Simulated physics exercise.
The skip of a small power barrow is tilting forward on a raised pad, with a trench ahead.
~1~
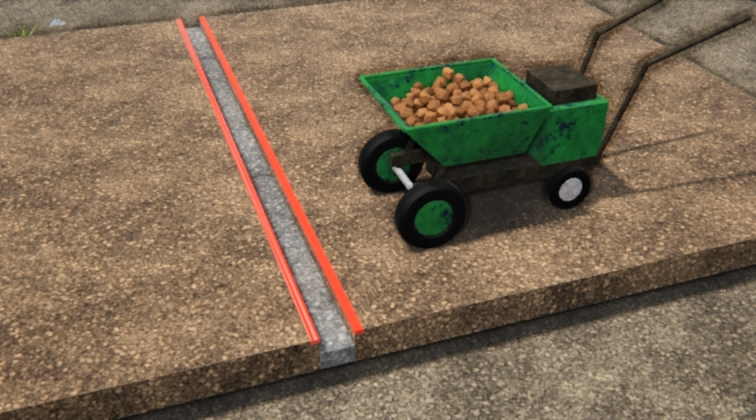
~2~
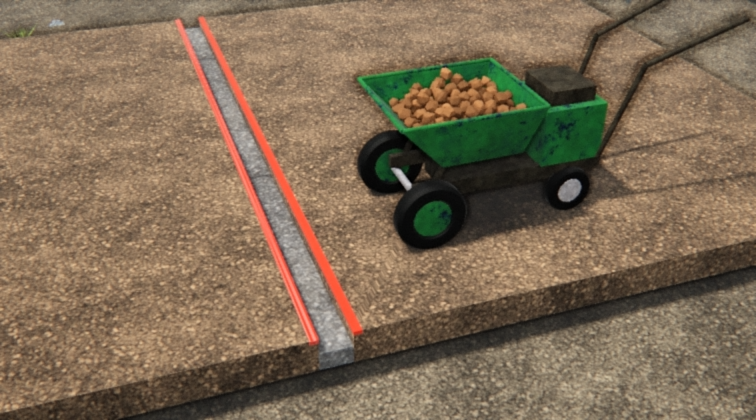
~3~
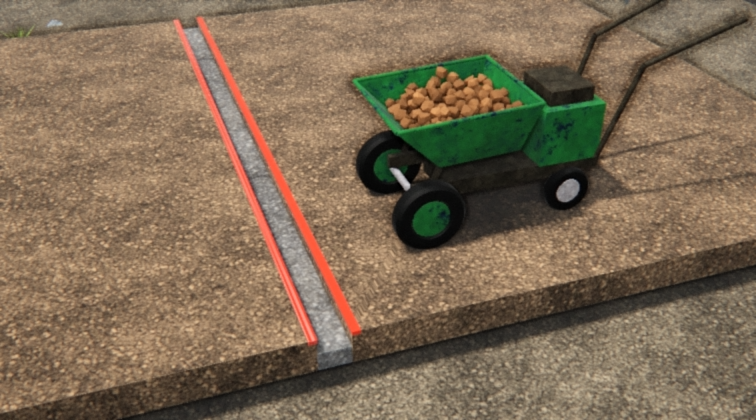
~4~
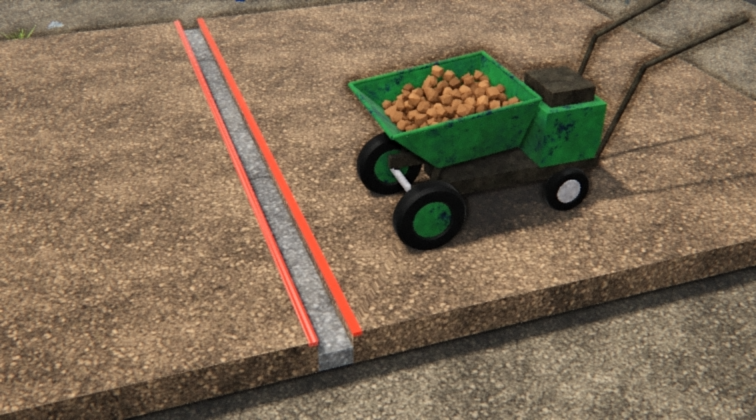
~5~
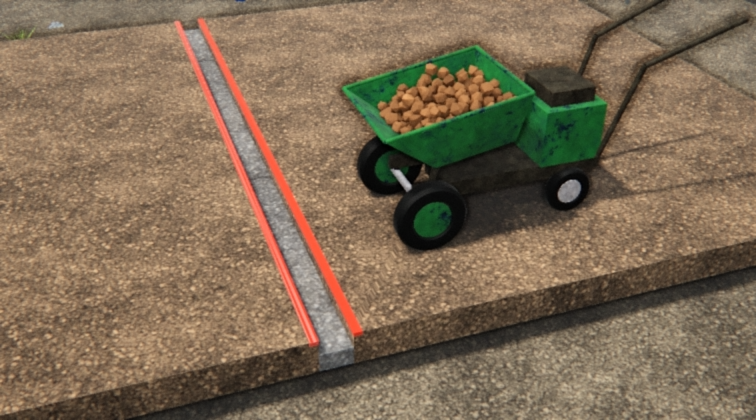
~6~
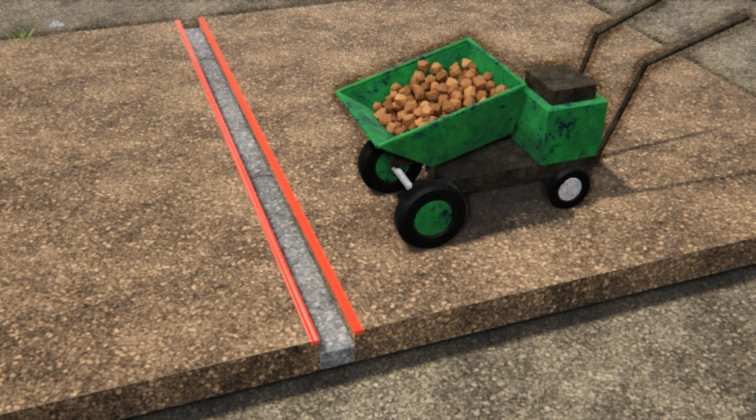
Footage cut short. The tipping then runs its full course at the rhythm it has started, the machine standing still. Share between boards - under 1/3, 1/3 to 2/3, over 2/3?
1/3 to 2/3.
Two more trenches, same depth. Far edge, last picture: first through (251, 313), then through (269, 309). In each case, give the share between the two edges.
Close to 90 per cent in the first, close to 80 per cent in the second.
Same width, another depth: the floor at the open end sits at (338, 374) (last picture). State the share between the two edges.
60 %.
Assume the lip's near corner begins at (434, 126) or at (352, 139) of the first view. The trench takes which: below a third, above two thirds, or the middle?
Lab note - position 1: The middle third; position 2: Less than a third.
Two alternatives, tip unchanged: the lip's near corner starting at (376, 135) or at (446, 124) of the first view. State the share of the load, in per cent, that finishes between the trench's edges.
10 % and 40 %.
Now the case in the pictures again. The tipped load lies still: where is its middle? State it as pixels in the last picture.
Once nothing moves, the middle sits near (276, 236).
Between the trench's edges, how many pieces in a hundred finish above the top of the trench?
45 in a hundred.
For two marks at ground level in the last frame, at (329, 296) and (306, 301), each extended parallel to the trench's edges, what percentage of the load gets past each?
80 and 50 in a hundred.
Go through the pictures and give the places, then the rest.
Lip of the skip at (405, 130), level; top of the load at (467, 107), clay clods; first edge of the trench at (340, 293); far edge at (299, 301), the trench under half as wide as the skip, and about half as deep as wide, in the first frame.
Lip of the skip at (403, 132), level; top of the load at (465, 96), in the second frame.
Lip of the skip at (397, 134), tipped barely; top of the load at (460, 95), in the third frame.
Lip of the skip at (393, 138), tipped a little; top of the load at (456, 94), in the fourth frame.
Lip of the skip at (386, 142), tipped a little; top of the load at (461, 97), in the fifth frame.
Lip of the skip at (378, 146), tipped clearly; top of the load at (466, 86); first edge of the trench at (340, 293); far edge at (299, 302), in the sixth frame.
Soon, skip tipped steeply; all in the skip.
A while on, skip tipped steeply; most in the skip; a small part in or heaped over the trench; a stray few beyond it; a stray few falling.
Towards the end, skip tipped right over; a small part in the skip; a stray few short of the trench; about half in or heaped over the trench; about half beyond it.
Finally, skip tipped right over; a small part short of the trench; about half in or heaped over the trench; about half beyond it.
